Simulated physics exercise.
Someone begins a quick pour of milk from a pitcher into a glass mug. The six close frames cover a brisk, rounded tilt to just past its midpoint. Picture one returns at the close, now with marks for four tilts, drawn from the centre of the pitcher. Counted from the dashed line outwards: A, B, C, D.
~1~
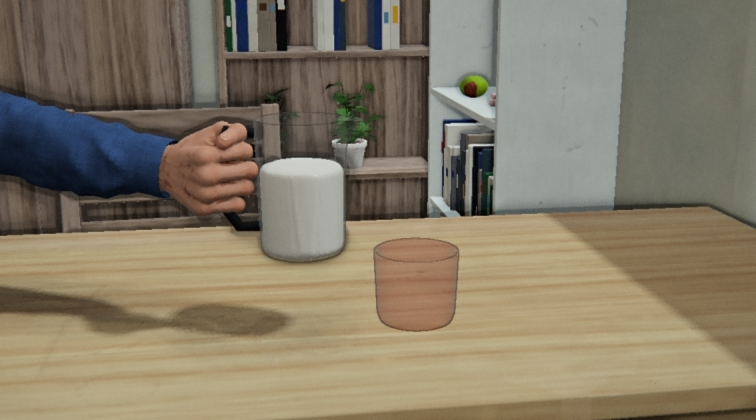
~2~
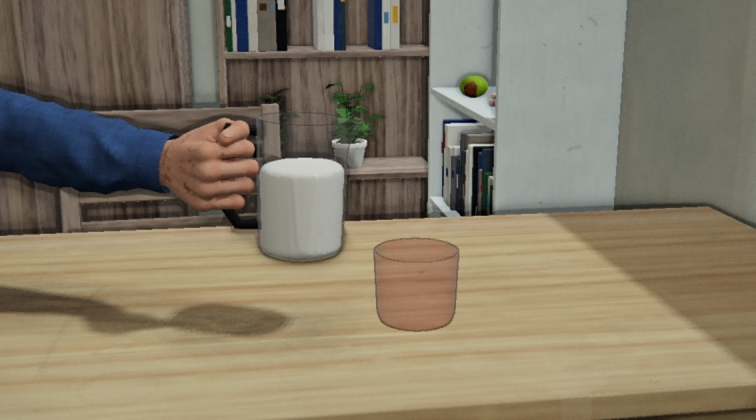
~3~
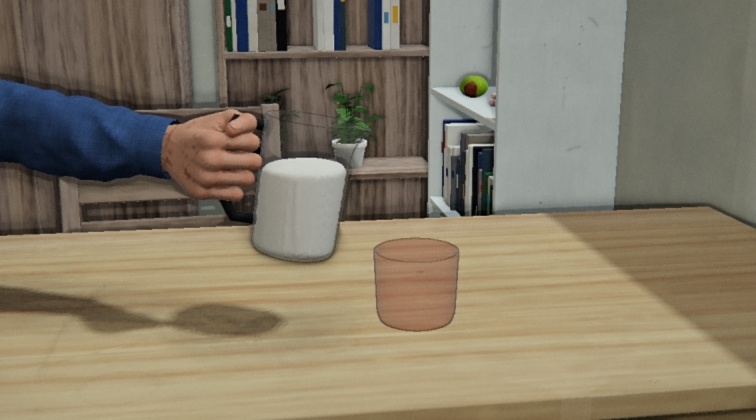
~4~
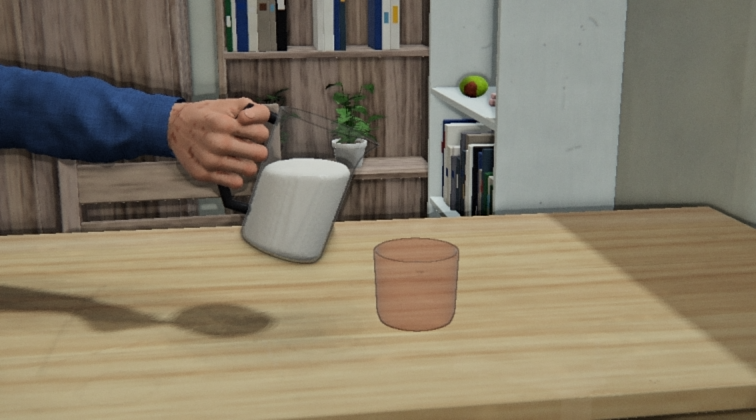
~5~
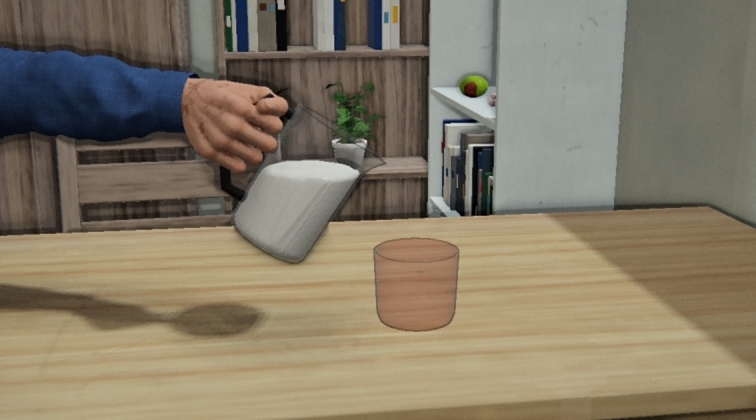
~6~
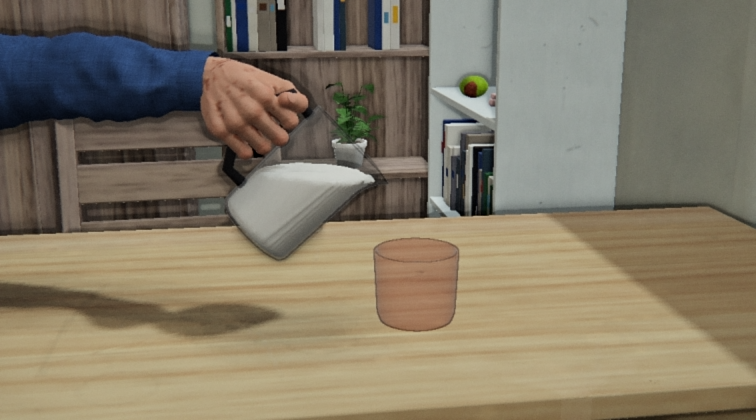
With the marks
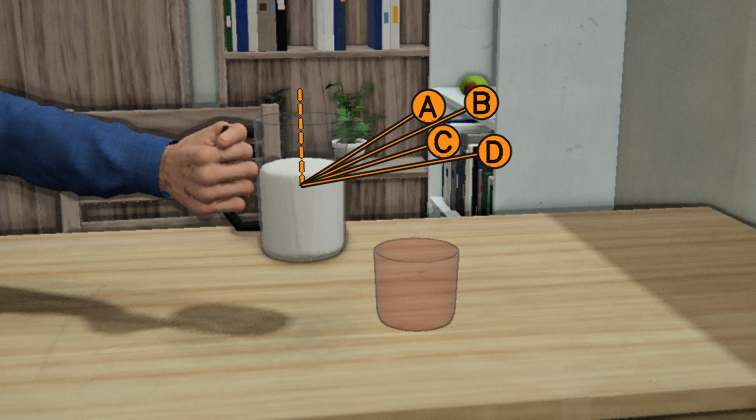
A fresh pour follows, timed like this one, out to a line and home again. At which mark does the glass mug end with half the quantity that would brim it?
Choose C.
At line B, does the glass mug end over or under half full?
Under.
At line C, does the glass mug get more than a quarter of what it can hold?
Yes, clearly.
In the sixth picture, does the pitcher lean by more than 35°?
Yes, it does.
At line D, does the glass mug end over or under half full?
Over.
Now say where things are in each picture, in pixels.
The first picture shows upright, lip at (359, 120); rim of the glass mug round (416, 249); nothing has left yet.
The second picture shows tipped about 2°, lip at (362, 122); nothing has left yet.
The third picture shows tipped about 10°, lip at (369, 130); nothing has left yet.
The fourth picture shows tipped about 20°, lip at (378, 143); nothing has left yet.
The fifth picture shows tipped about 34°, lip at (385, 162); nothing has left yet.
The sixth picture shows tipped about 47°, lip at (387, 182); nothing has left yet.
In orange, A at (413, 114); B at (466, 109); C at (427, 146); D at (477, 154).
With A, the glass mug ends with about 17 % of what it can hold.
With B, the glass mug ends with about 34 % of what it can hold.
With C, the glass mug ends with about 53 % of what it can hold.
With D, the glass mug ends with about 73 % of what it can hold.
